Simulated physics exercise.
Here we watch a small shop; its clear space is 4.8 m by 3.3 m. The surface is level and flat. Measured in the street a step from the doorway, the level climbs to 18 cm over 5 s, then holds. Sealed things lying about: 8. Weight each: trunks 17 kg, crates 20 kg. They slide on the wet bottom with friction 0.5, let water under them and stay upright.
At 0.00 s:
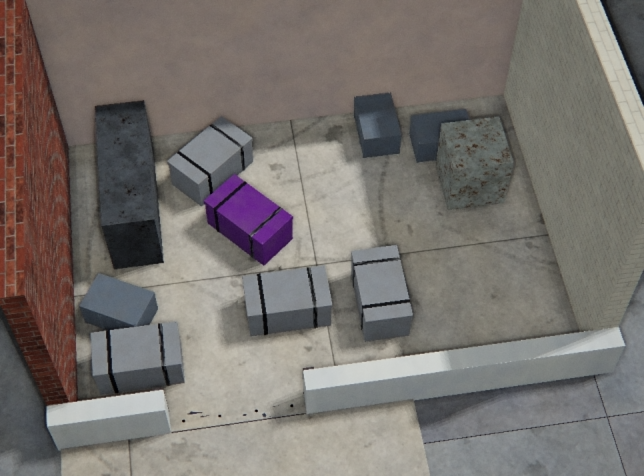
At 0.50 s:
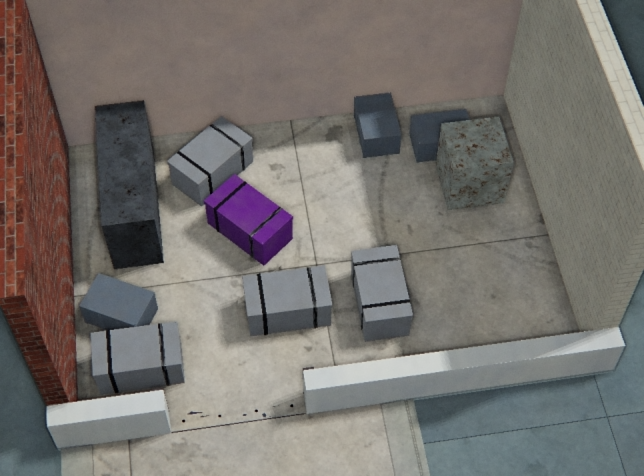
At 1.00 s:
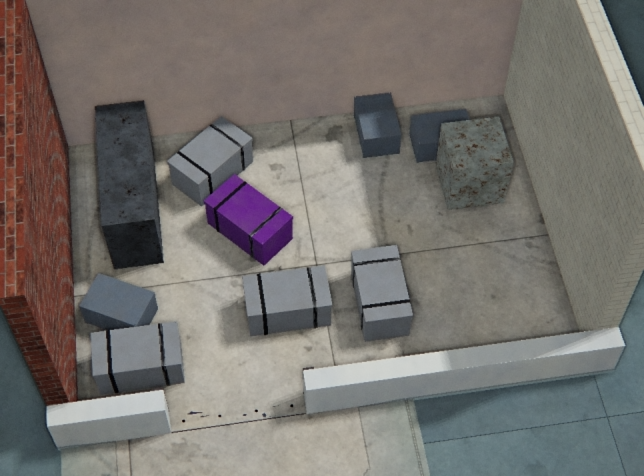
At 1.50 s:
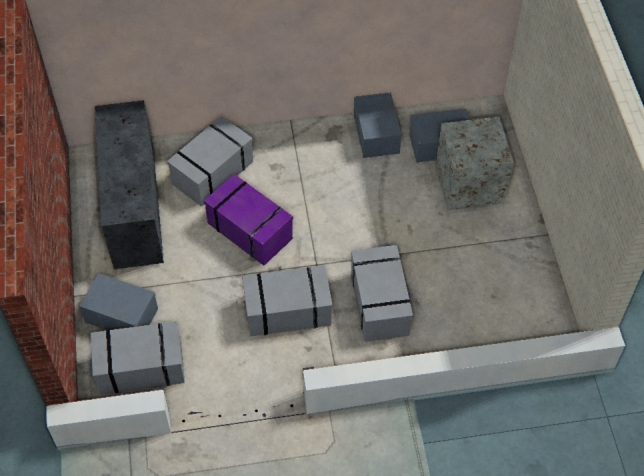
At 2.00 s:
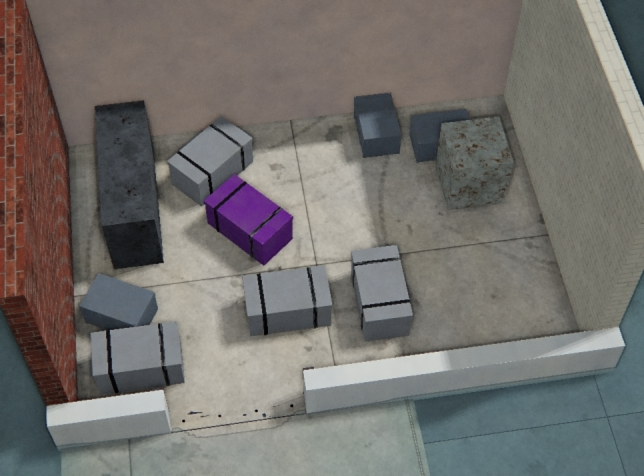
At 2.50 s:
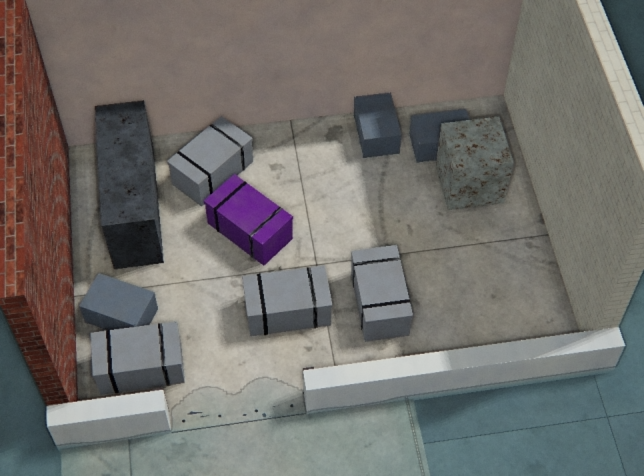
In a small walled shop seen from above, water spread over the street outside and a thin edge of it crept into the doorway, while the purple trunk and the grey ones around it stayed still.
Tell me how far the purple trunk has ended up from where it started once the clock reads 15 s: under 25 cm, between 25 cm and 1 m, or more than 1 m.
It is displaced greatly.
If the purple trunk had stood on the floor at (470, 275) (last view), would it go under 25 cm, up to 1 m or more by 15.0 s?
In that run it wanders a bit.
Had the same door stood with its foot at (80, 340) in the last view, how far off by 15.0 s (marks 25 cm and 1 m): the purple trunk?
Result for the purple trunk: Moderate displacement.
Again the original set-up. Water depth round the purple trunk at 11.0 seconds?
I'd put it at about 8 cm.
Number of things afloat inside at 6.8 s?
Tally: 1 of them.
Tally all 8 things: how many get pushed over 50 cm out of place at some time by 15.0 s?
I get 6.
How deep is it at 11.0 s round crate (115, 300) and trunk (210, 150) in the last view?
I'd put it at 8 cm and 11 cm respectively.
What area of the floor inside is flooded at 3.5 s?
At that time the wet patch spans about 1.0 m2.
After 3.5 s the purple trunk is near (248, 209), 0.0 m from its start, aground; 0 afloat.
After 6.8 s the purple trunk is near (289, 154), 0.8 m from its start, aground; 1 afloat.
After 11.0 s the purple trunk is near (424, 181), 1.8 m from its start, afloat; 4 afloat.
After 15.0 s the purple trunk is near (526, 294), 2.8 m from its start, afloat; 8 afloat.
